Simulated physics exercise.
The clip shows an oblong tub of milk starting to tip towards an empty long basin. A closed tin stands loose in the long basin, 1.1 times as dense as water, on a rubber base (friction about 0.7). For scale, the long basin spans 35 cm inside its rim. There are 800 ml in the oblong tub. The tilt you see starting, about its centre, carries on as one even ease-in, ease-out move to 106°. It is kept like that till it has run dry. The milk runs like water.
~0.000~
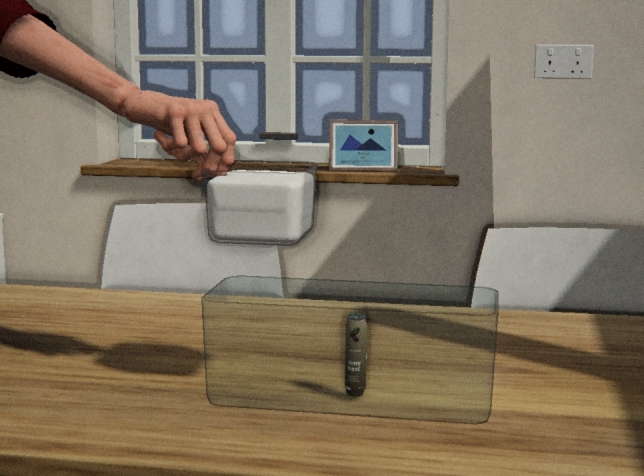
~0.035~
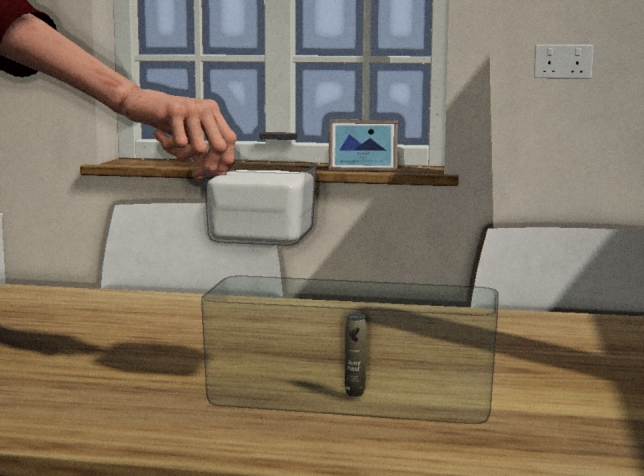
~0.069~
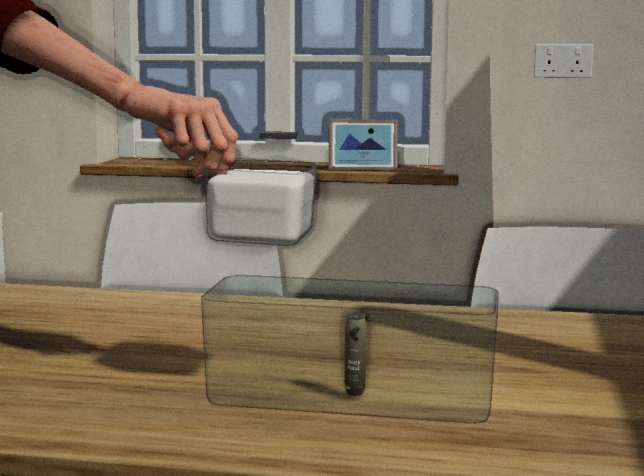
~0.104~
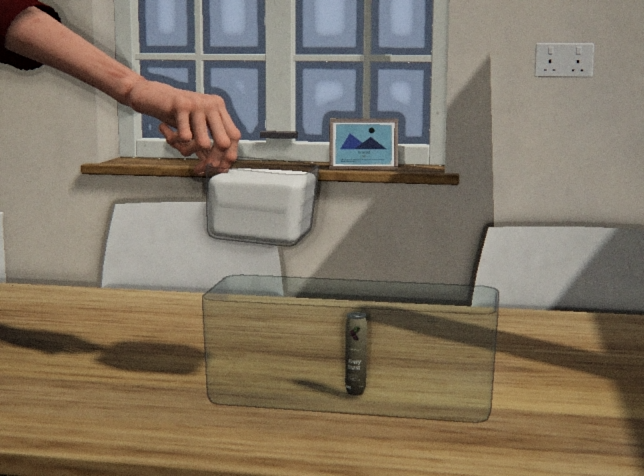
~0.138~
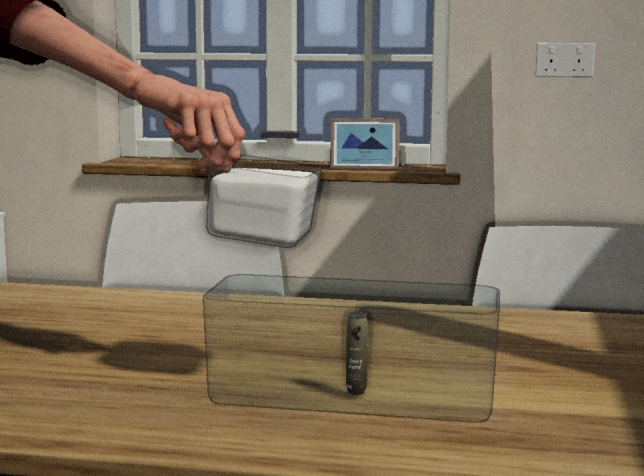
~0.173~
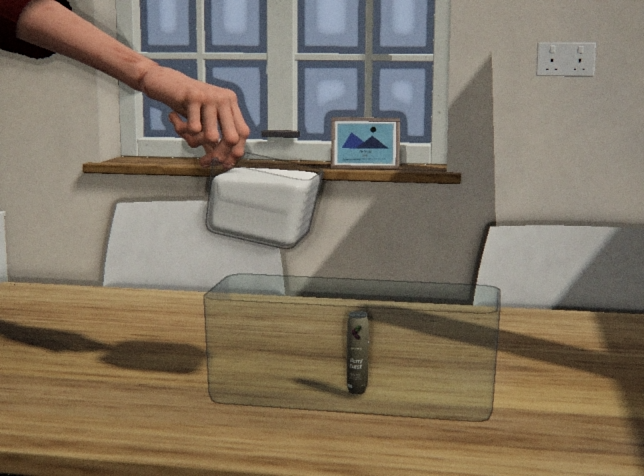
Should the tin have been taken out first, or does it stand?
It remains upright.
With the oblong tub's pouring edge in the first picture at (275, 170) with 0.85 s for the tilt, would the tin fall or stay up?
Then it goes over.
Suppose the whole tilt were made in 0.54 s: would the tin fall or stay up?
Then it falls.
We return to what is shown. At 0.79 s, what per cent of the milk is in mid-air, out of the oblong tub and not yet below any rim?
Some 8 per cent.
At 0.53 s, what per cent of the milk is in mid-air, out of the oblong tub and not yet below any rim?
Near 28 in a hundred.
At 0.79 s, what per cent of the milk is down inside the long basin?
About 80 per cent.
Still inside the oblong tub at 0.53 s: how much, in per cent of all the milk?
Near 60 in a hundred.
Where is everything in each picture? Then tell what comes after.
In the first picture, it leans 0°; its right rim is at (310, 170); the milk meets the walls at (218, 176) and (308, 179); the long basin's rim runs from (214, 289) to (497, 303); the tin's top is at (356, 320).
In the second picture, it leans 0°; its right rim is at (310, 170); the milk meets the walls at (218, 176) and (309, 179).
In the third picture, it leans 2°; its right rim is at (310, 170); the milk meets the walls at (218, 174) and (309, 178).
In the fourth picture, it leans 4°; its right rim is at (312, 172); the milk meets the walls at (220, 173) and (310, 178).
In the fifth picture, it leans 7°; its right rim is at (314, 174); the milk meets the walls at (222, 174) and (312, 179).
In the sixth picture, it leans 10°; its right rim is at (317, 177); the milk meets the walls at (223, 173) and (316, 178).
Then, 0.53 s in, the tilt is 72° and 61 per cent is still to pour; the tin stands where it began.
Then, 0.79 s in, the tilt is 104° and 11 per cent is still to pour; the tin stands where it began.
Then, 1.06 s in, the tilt is 106° and 0 per cent is still to pour; the tin stands where it began.
Then, 1.35 s in, the tilt is 106° and 0 per cent is still to pour; the tin stands where it began.
Finally, the tin stands where it began.
